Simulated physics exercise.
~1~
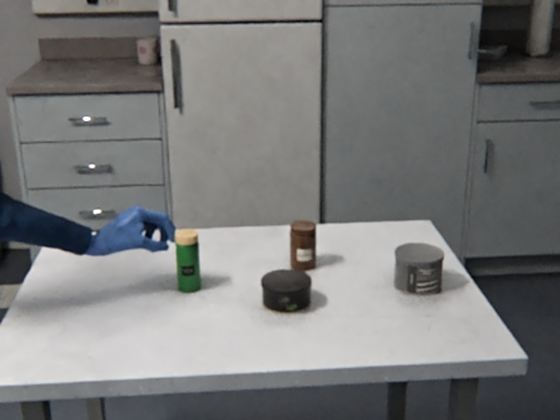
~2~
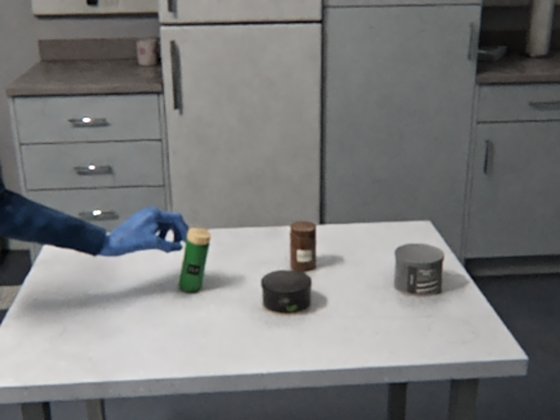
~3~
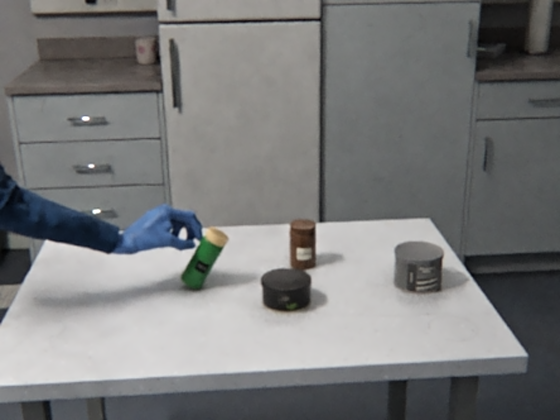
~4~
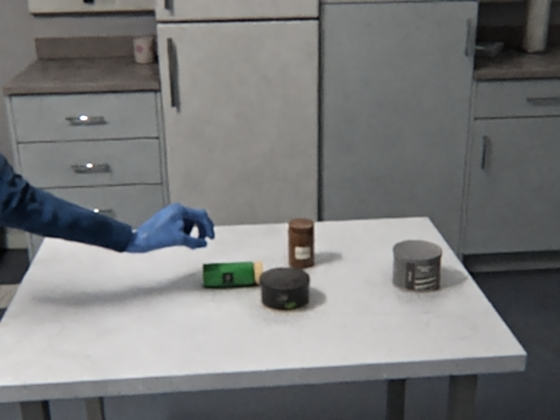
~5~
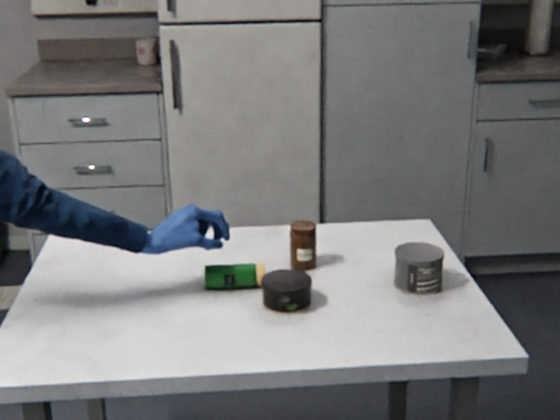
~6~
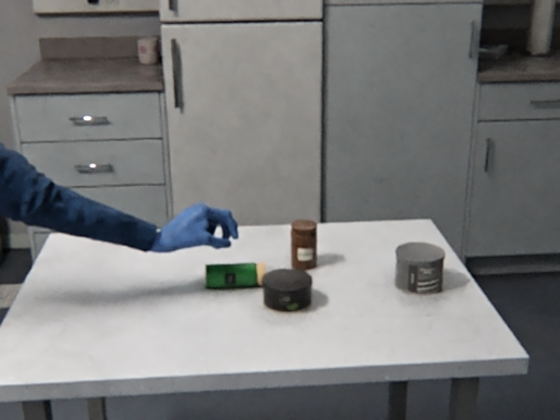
At the start, a blue-gloved hand reaches in from the left toward an upright green shaker on a white table, with a black tub, a brown jar and a grey tub standing nearby. The fingers meet the shaker near its top, and it begins to lean to the right. It tilts further as the hand moves along with it, then drops onto its side with its pale lid toward the black tub. The hand drifts slightly further right above it. At the end, the shaker lies still beside the black tub, while the other containers remain standing.
